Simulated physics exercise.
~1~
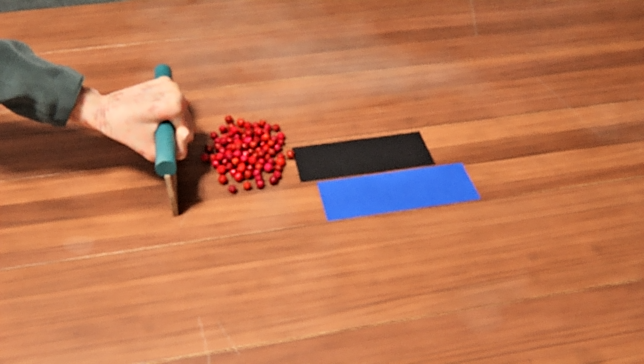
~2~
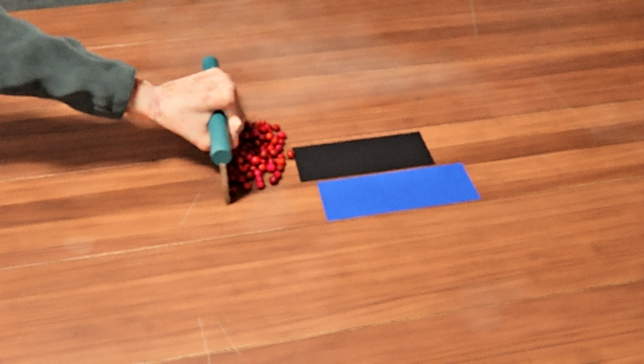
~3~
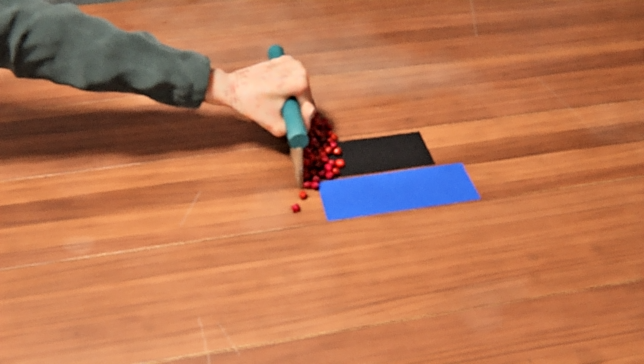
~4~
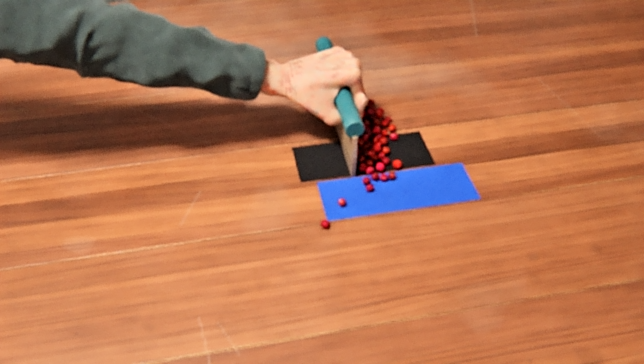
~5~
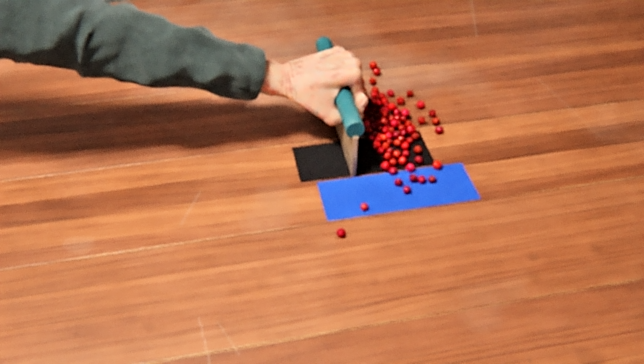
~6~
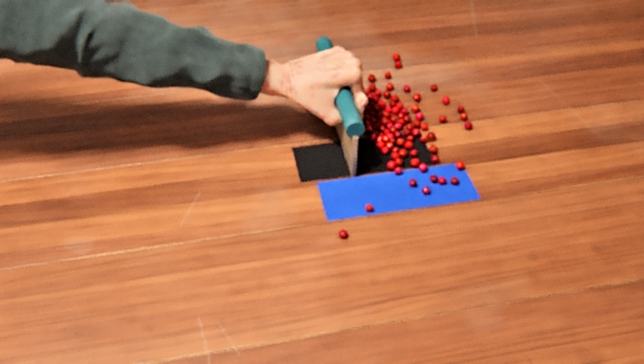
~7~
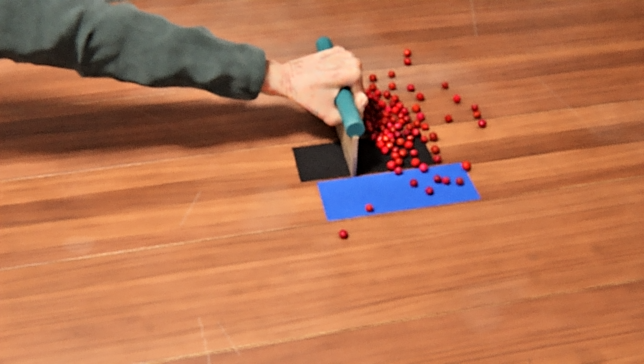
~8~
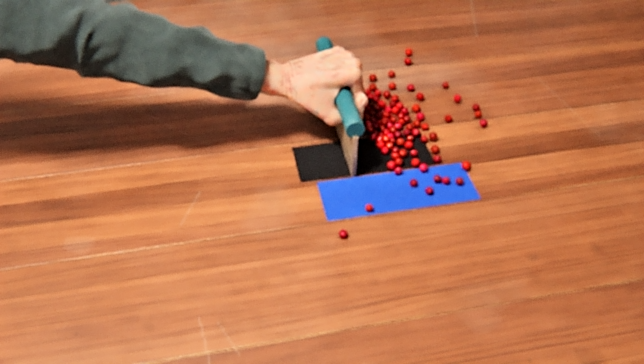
A hand with a scraper pushing red cranberries right across a wooden surface, then stopping on a black mat as they scatter.
